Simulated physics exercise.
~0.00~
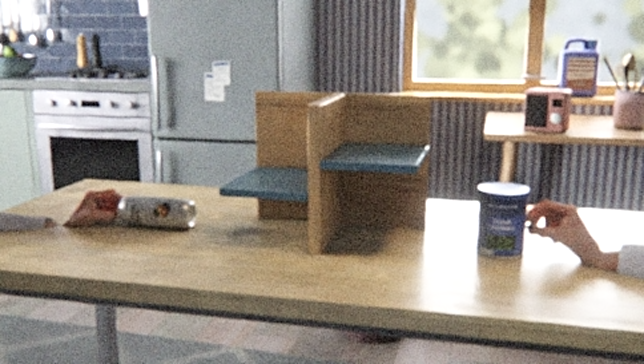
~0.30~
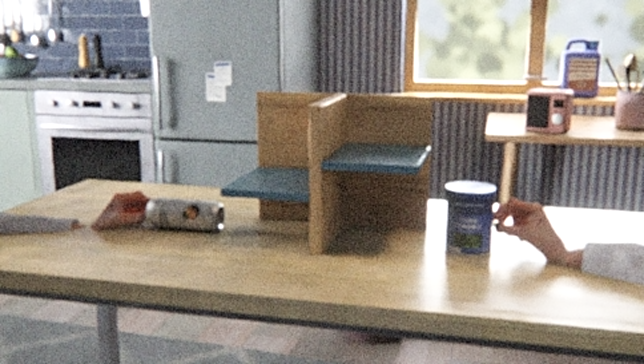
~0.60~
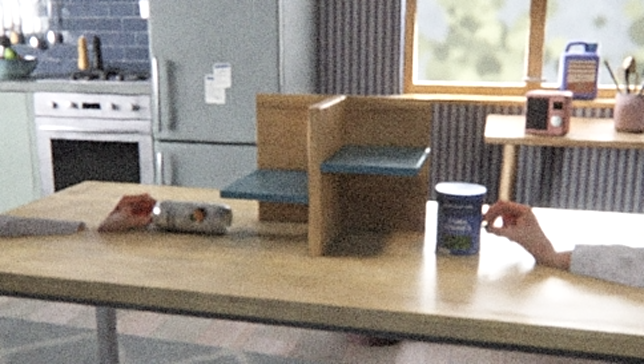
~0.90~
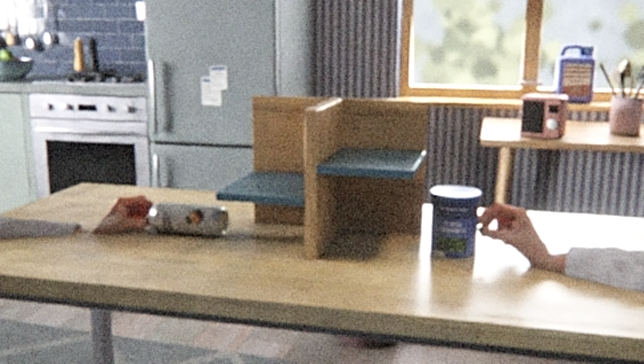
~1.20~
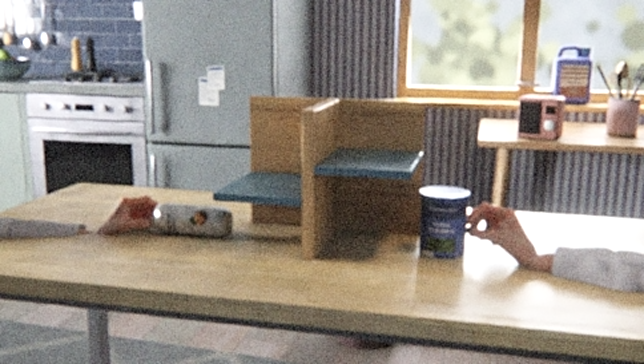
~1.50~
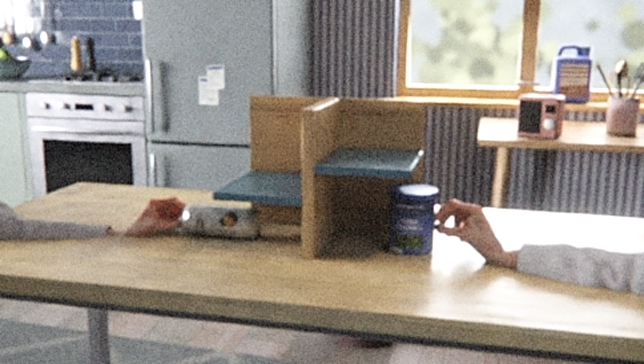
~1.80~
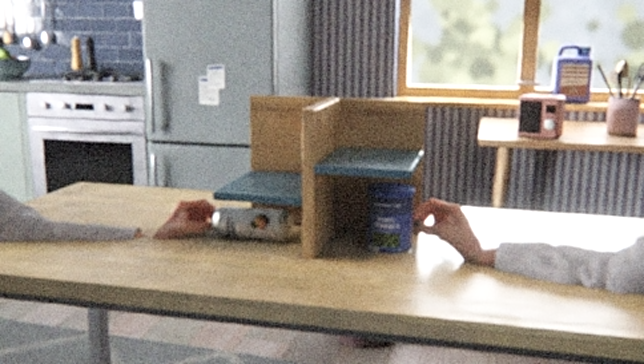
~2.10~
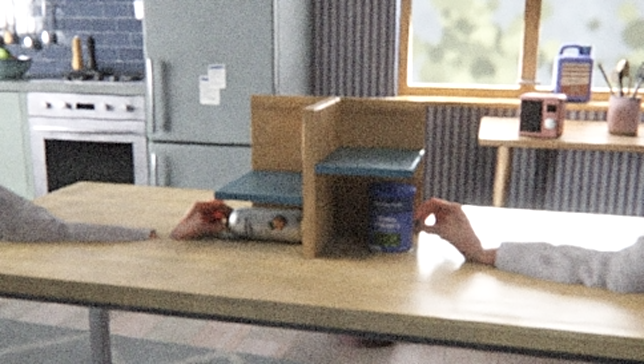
To begin with, a hand on the left holds a white can lying on its side on a wooden table, while another on the right holds an upright blue tin. Between them stands a low wooden rack with two blue shelves. The hands slide the can right and the tin left, pausing briefly before continuing toward the openings. Both items then pass partway beneath the shelves. The tin settles under the right shelf as the can edges farther beneath the left one, and both end up fitting inside, hands still beside them.
